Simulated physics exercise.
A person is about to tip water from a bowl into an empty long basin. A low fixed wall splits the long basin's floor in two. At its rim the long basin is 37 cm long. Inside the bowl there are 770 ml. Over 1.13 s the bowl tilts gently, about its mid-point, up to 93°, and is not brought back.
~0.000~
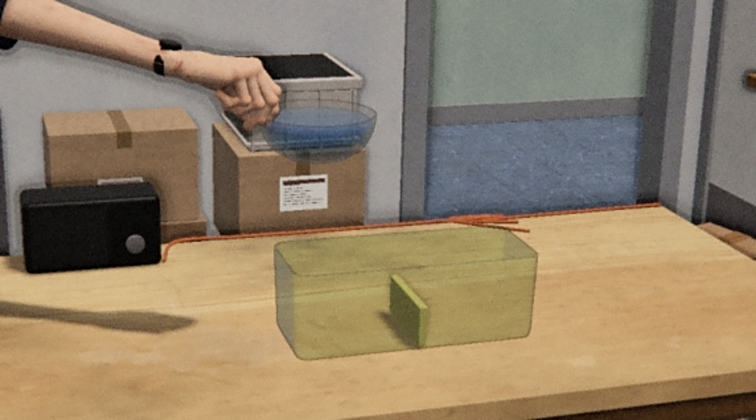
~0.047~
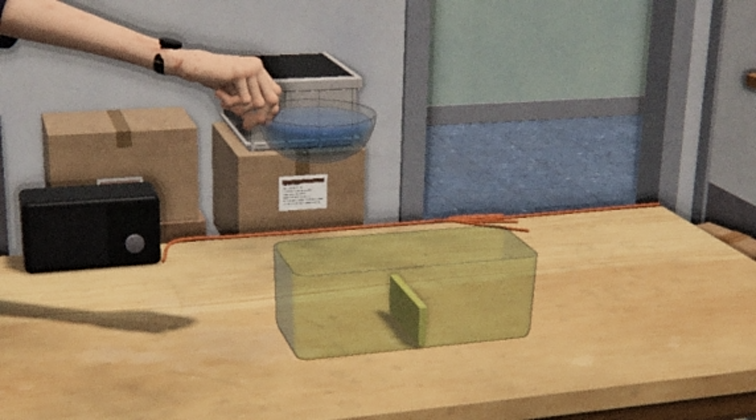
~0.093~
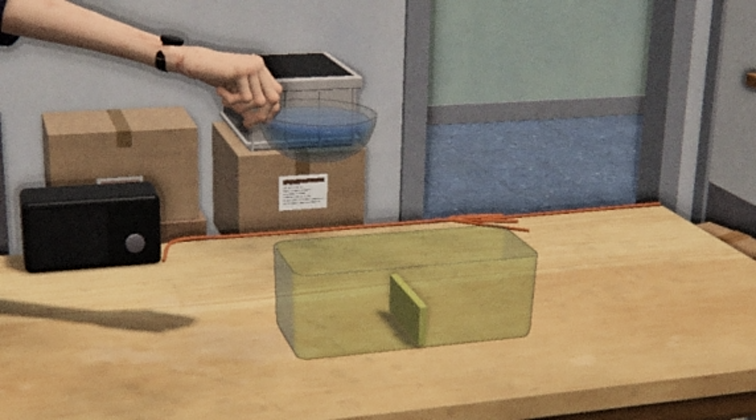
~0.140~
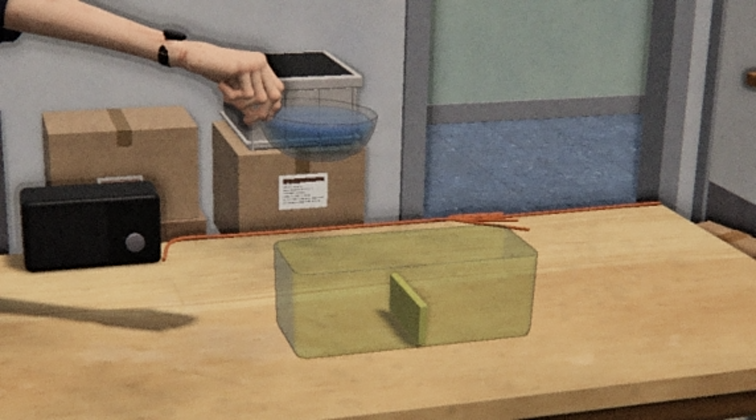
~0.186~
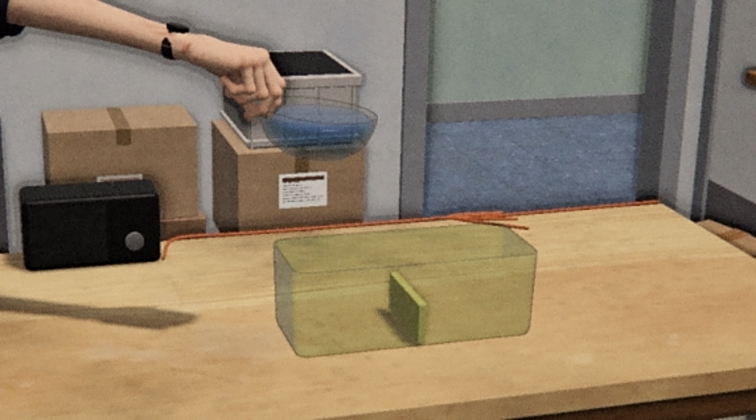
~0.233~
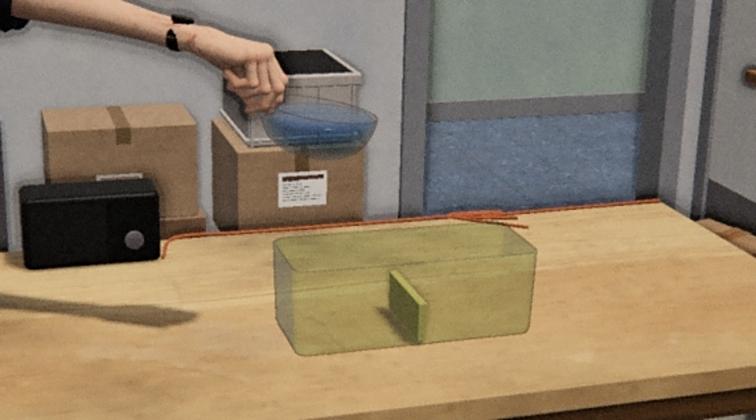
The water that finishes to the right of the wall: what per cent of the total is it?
It is about 68 per cent of the total.
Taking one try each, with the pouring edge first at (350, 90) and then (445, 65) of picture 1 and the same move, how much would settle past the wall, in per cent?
First 40, then 90 per cent.
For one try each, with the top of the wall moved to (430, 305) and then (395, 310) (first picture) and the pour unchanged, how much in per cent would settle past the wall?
In order, 40 and 70 per cent.
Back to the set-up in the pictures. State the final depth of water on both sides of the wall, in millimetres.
Final reading - left some 10 mm, right some 22 mm.
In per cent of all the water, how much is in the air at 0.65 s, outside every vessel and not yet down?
Near 44 in a hundred.
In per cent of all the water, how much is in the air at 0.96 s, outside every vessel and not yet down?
Airborne share: Near 10 %.
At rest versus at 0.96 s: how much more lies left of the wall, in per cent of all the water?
Around 12 in a hundred.
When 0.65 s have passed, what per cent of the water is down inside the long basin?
About 16 per cent.
Then, 0.65 s in, the tilt is 58° and 41 per cent is still to pour, 4 is left of the wall and 12 right of it.
Then, 0.96 s in, the tilt is 88° and 4 per cent is still to pour, 19 is left of the wall and 68 right of it.
Then, 1.28 s in, the tilt is 93° and 0 per cent is still to pour, 31 is left of the wall and 68 right of it.
Then, 1.63 s in, the tilt is 93° and 0 per cent is still to pour, 31 is left of the wall and 68 right of it.
Finally, 31 per cent lies left of the wall, 68 right of it and 1 outside.
